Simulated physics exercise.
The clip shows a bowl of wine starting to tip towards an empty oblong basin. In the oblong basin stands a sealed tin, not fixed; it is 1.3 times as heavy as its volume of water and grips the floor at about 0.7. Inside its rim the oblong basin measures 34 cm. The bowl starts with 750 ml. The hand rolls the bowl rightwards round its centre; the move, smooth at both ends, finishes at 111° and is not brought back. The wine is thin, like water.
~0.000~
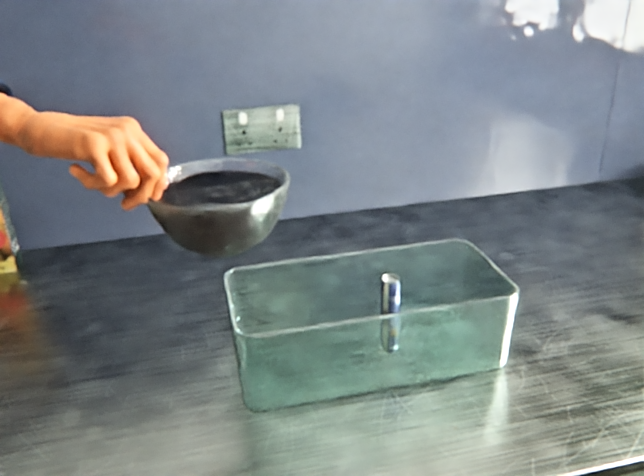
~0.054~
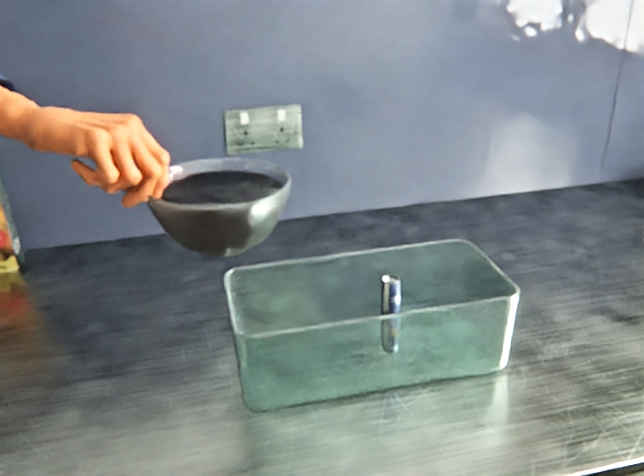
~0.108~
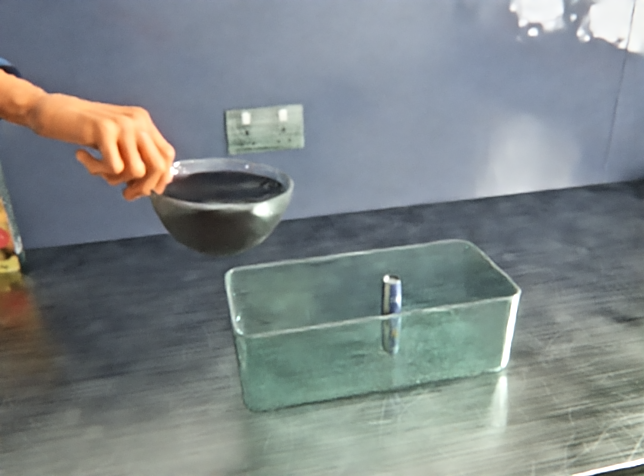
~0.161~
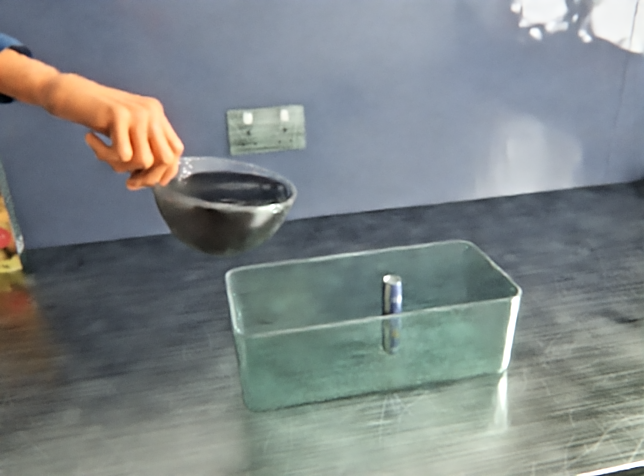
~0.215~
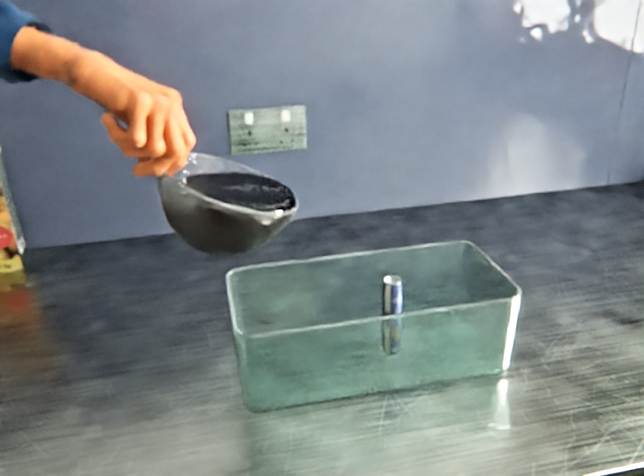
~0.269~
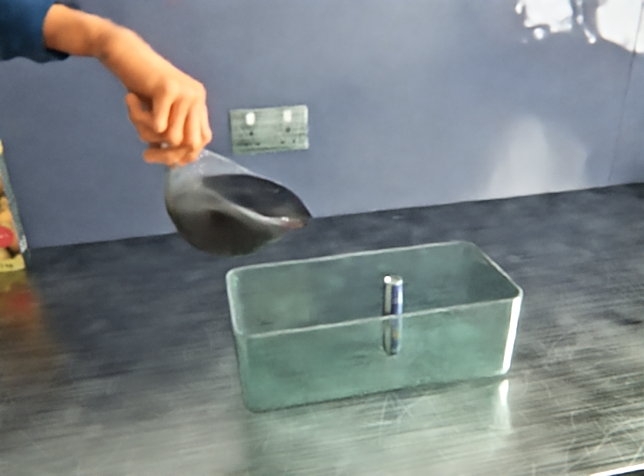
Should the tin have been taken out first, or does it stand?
It keeps standing.
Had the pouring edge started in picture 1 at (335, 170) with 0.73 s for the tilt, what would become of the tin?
Then it falls.
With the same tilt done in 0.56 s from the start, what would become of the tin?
The tin keeps standing.
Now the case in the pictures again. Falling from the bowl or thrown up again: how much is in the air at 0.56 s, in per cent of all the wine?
Near 24 in a hundred.
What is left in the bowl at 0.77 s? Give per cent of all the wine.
Near 0 in a hundred.
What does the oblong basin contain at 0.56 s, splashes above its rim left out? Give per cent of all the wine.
Some 66 per cent.
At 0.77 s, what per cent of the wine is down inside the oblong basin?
Near 98 in a hundred.
After 0.56 s the tilt is 96° and 10 per cent is still to pour; the tin stands where it began.
After 0.77 s the tilt is 111° and 0 per cent is still to pour; the tin stands where it began.
After 0.99 s the tilt is 111° and 0 per cent is still to pour; the tin stands where it began.
After 1.23 s the tilt is 111° and 0 per cent is still to pour; the tin stands where it began.
In the end the tin stands where it began.
